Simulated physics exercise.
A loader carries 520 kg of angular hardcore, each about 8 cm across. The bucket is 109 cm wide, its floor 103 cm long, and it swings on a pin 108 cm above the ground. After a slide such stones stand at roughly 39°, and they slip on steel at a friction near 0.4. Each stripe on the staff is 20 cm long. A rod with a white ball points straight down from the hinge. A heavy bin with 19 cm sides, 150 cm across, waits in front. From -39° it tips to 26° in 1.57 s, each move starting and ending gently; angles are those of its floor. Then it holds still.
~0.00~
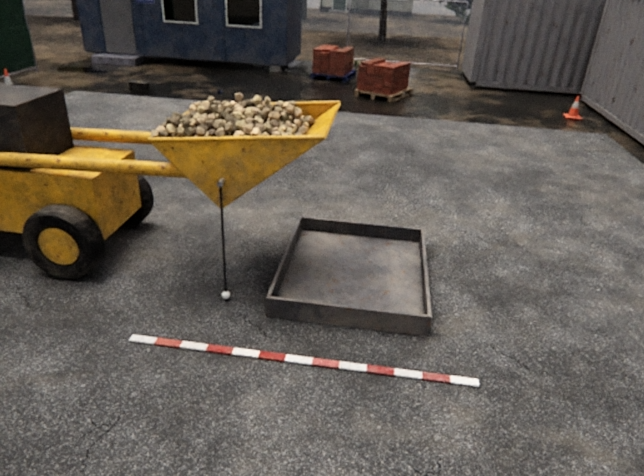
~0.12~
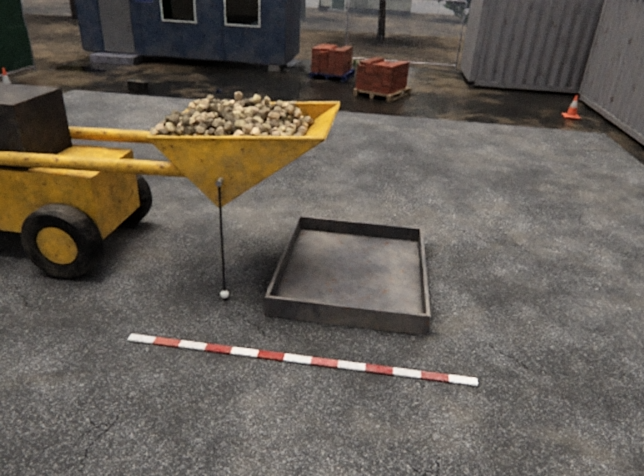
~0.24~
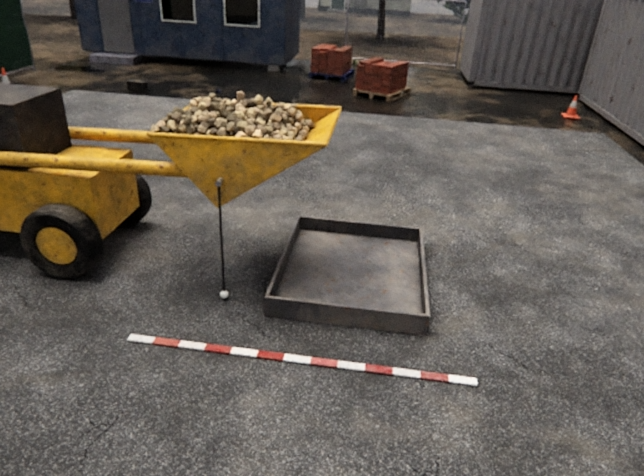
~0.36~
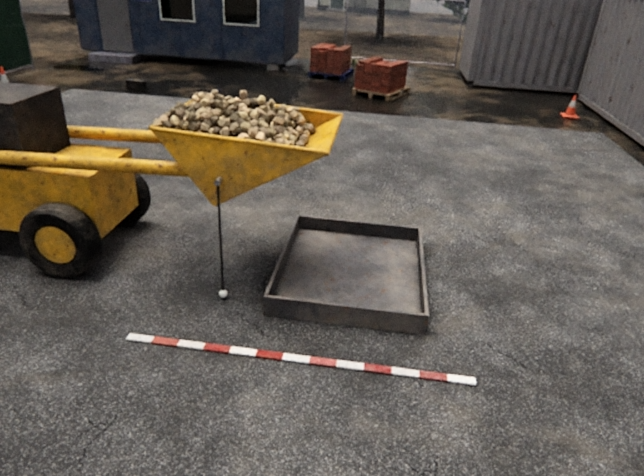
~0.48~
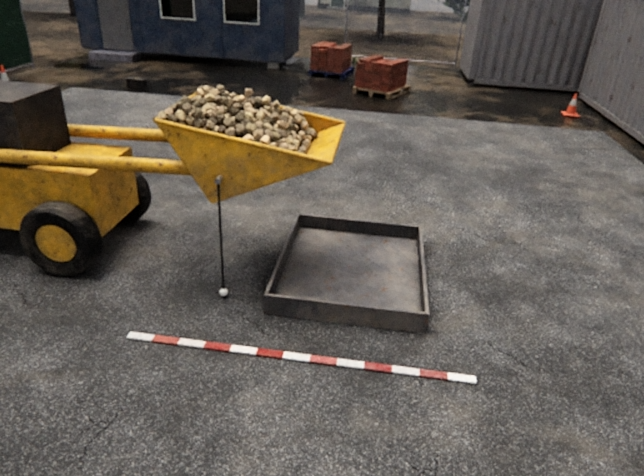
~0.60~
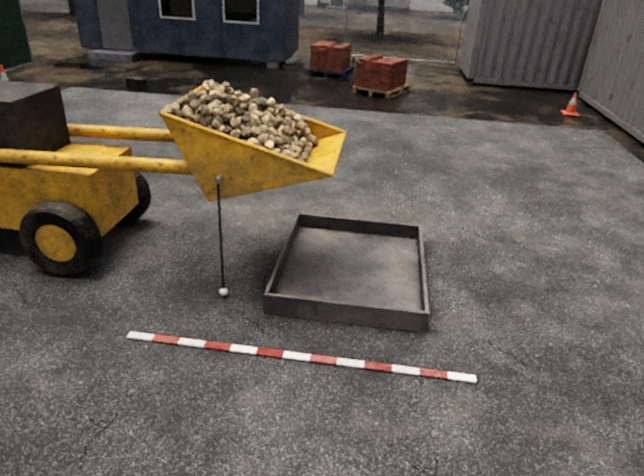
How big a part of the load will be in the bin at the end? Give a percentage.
Some 100 per cent of it.
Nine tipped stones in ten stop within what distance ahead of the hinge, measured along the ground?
Roughly 150 cm ahead of it.
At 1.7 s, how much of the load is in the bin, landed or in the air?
Some 15 per cent.
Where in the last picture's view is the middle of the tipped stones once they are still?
Around (349, 258).
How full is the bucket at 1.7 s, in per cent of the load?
About 85 per cent.
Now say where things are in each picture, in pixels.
The first frame shows lip at (325, 138), floor tilted -39°, highest stones at (256, 104).
The second frame shows lip at (324, 139), floor tilted -38°, highest stones at (246, 102); the stones move at 0.1 m/s on average.
In the third frame, the bucket is at -35°, its lip at (326, 145); the top of the load is at (240, 102); the stones move at 0.2 m/s on average.
The fourth frame shows lip at (328, 153), floor tilted -30°, highest stones at (214, 99); the stones move at 0.2 m/s on average.
The fifth frame shows lip at (332, 163), floor tilted -24°, highest stones at (217, 93); the stones move at 0.3 m/s on average.
The sixth frame shows lip at (333, 175), floor tilted -18°, highest stones at (214, 88); the stones move at 0.3 m/s on average.
After 1.2 s the floor is at 16°; 100 % in the bucket; the foremost stones are at (311, 183).
After 1.7 s the floor is at 26°; 86 % in the bucket, 14 % in the bin; the foremost stones are at (359, 258).
After 2.0 s the floor is at 26°; 58 % in the bucket, 42 % in the bin, 1 % beside or beyond the bin; the foremost stones are at (406, 266).
After 4.7 s the floor is at 26°; 0 % in the bucket, 98 % in the bin, 2 % beside or beyond the bin; the foremost stones are at (416, 268).
